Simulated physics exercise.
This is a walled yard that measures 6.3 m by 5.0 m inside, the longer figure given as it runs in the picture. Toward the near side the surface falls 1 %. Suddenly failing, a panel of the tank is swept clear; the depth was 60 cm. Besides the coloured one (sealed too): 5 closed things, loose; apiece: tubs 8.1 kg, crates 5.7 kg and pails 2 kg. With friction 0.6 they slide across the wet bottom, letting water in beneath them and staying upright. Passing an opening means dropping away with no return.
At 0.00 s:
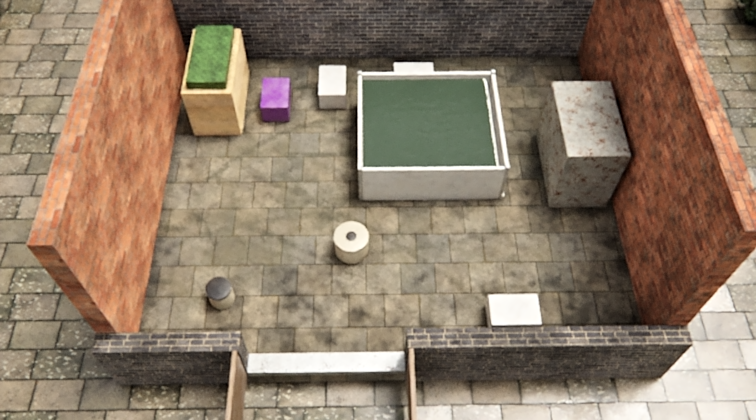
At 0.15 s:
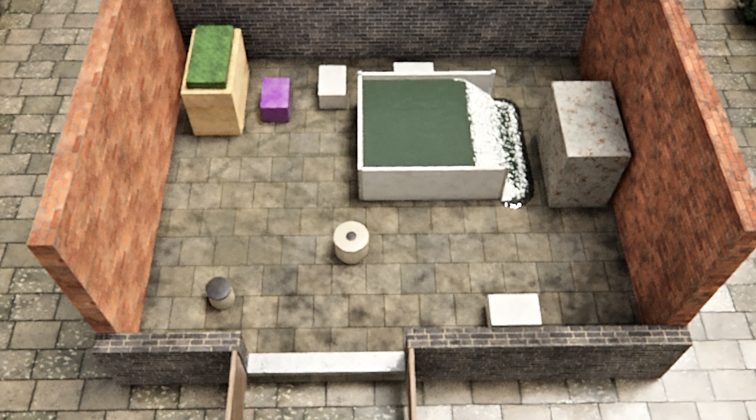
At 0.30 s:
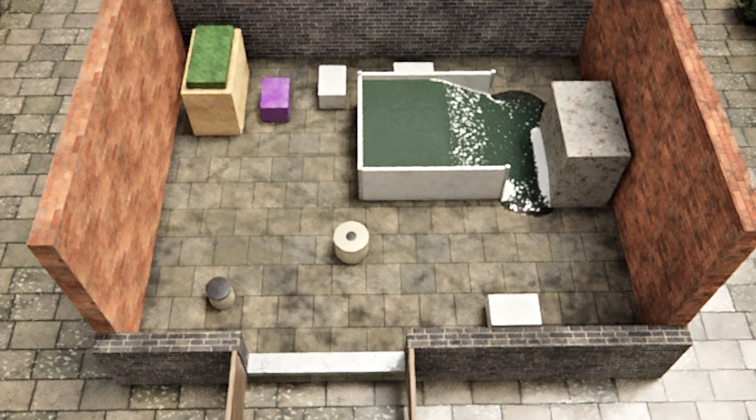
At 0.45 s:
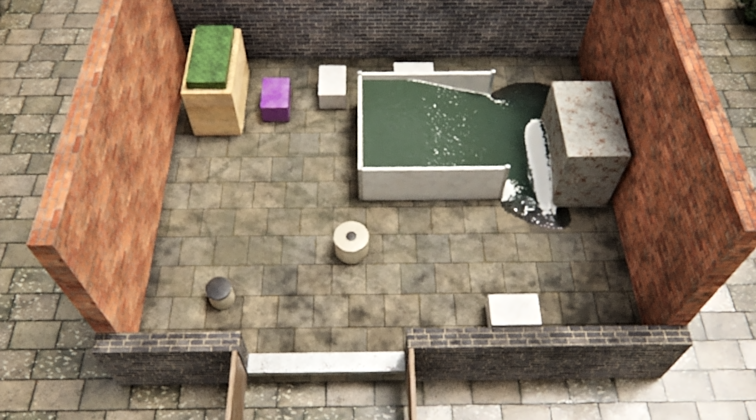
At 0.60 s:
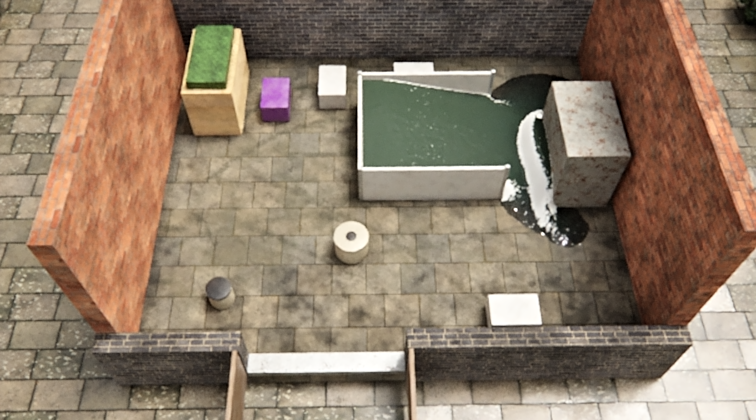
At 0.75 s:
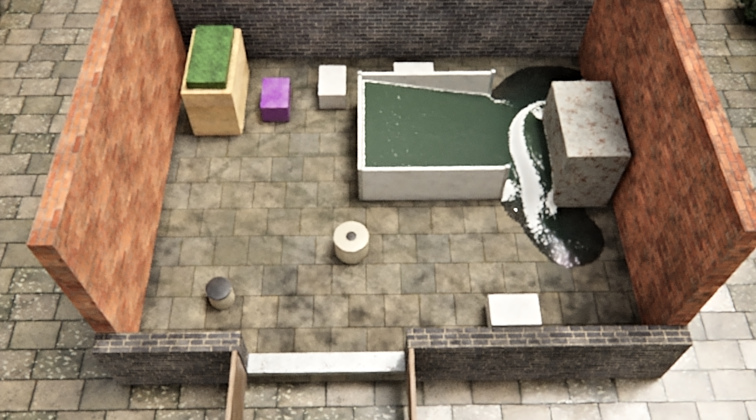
In a walled yard, dark green water pours from a tank's open right side around a stone block.
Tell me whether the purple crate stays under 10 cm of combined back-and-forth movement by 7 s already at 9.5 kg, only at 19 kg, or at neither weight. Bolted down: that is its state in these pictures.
It stays under at neither weight.
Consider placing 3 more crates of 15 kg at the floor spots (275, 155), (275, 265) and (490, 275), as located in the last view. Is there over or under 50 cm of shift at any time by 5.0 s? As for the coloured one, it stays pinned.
Each in turn: Not that far, not that far, further than that.
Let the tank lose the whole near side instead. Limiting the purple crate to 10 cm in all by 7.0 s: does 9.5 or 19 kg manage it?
So the lighter pick works.
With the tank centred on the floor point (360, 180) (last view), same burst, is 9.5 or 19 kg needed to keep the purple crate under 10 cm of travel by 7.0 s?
Lab note - in that case: No option works.
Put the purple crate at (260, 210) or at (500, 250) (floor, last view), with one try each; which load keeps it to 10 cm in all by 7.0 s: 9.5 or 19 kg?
One by one: Heavier mass alone; no mass suffices.
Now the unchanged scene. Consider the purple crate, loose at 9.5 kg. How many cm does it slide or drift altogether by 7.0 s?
Around 200 cm in total.
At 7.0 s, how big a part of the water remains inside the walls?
Remaining: Approx. 96 per cent.
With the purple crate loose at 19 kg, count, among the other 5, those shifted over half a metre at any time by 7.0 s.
The total is 4.
After 1.4 s the purple crate would be 0 cm from its start with 9.5 kg and 0 cm from its start with 19 kg; 0 cm of water round it then.
After 3.1 s the purple crate would be 0 cm from its start with 9.5 kg and 0 cm from its start with 19 kg; 0 cm of water round it then.
After 4.9 s the purple crate would be 54 cm from its start with 9.5 kg and 41 cm from its start with 19 kg; 7 cm of water round it then.
After 7.0 s the purple crate would be 200 cm from its start with 9.5 kg and 94 cm from its start with 19 kg; 4 cm of water round it then.
